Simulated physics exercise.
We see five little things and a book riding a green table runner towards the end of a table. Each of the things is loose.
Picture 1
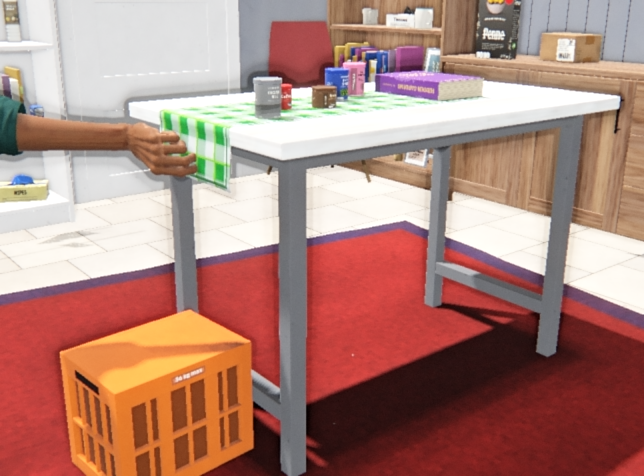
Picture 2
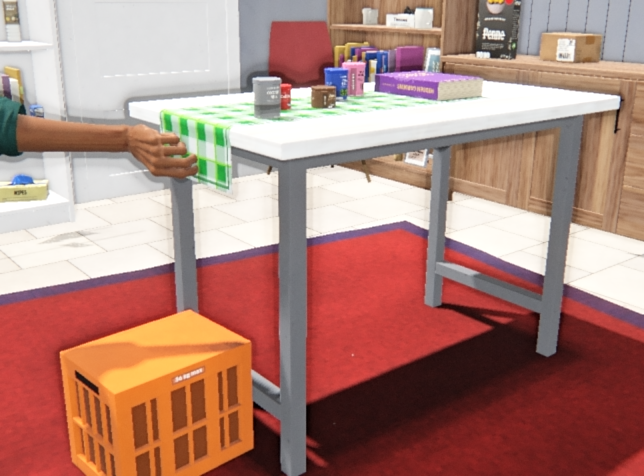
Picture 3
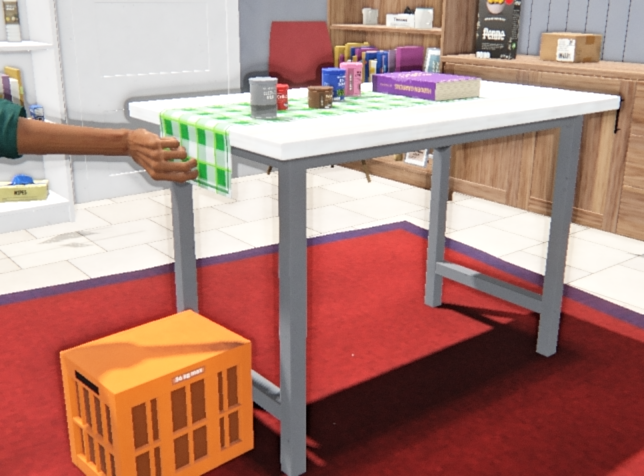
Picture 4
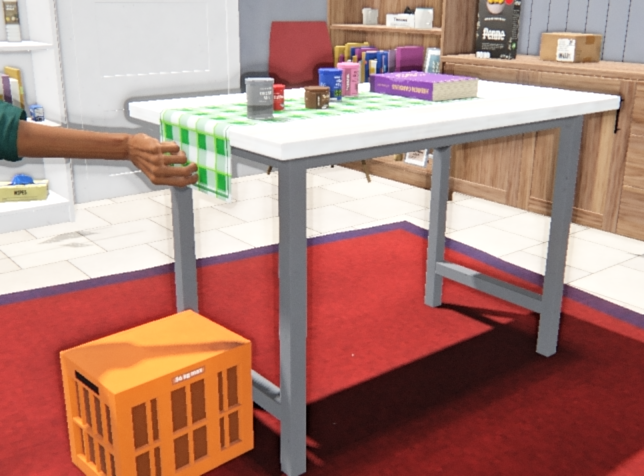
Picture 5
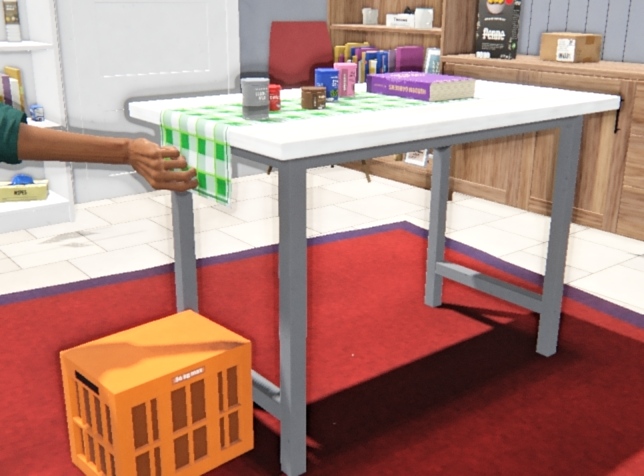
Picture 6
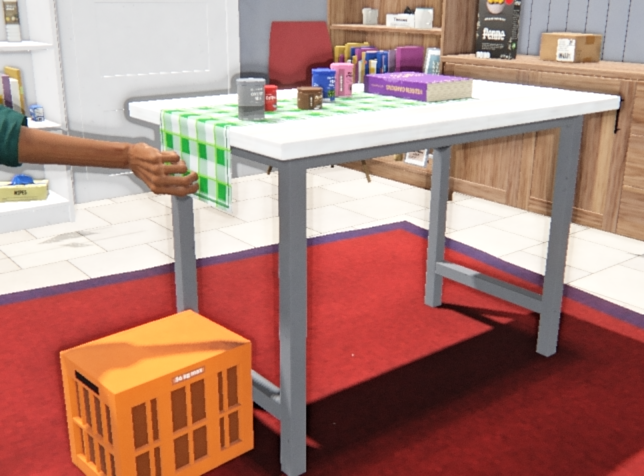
The clip shows a hand drawing a green checked cloth slightly down over the left end of a white table, and the small containers and purple book on it shift slightly left while an orange crate stays still below.
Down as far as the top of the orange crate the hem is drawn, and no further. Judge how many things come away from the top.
Three things come away.
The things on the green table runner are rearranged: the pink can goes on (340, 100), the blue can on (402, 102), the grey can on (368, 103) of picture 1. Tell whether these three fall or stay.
Pink can: Safe. Blue can: Safe. Grey can: Safe.
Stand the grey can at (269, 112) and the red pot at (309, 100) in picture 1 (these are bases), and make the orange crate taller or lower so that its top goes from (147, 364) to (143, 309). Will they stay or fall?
Result: Grey can gone, red pot still there.
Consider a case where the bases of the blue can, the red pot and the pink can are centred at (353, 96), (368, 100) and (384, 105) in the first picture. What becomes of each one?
Short version: Blue can stays, red pot stays, pink can stays.
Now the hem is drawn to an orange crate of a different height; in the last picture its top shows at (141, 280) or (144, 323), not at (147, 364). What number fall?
First case 1, second case 2.
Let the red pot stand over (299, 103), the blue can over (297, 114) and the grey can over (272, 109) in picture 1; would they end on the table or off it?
Here's the result: The red pot leaves the top, the blue can leaves the top and the grey can leaves the top.
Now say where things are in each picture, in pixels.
The first picture shows hem (231, 193); grey can (268, 79); red pot (281, 85); brown pot (324, 87); blue can (337, 69); pink can (355, 63); top of the crate (147, 364).
The second picture shows hem (233, 194); grey can (267, 79).
The third picture shows hem (232, 199); red pot (277, 85).
The fourth picture shows hem (231, 203); brown pot (317, 87); top of the crate (147, 364).
The fifth picture shows hem (232, 208); blue can (327, 70).
The sixth picture shows hem (232, 213); grey can (251, 80); red pot (265, 86); brown pot (310, 88); blue can (324, 70); pink can (342, 64).
A little later, hem near (196, 269); grey can gone.
Next, hem on the crate; grey can, red pot and brown pot gone.
When it is over, hem on the crate; grey can, red pot and brown pot gone. The table loses three.
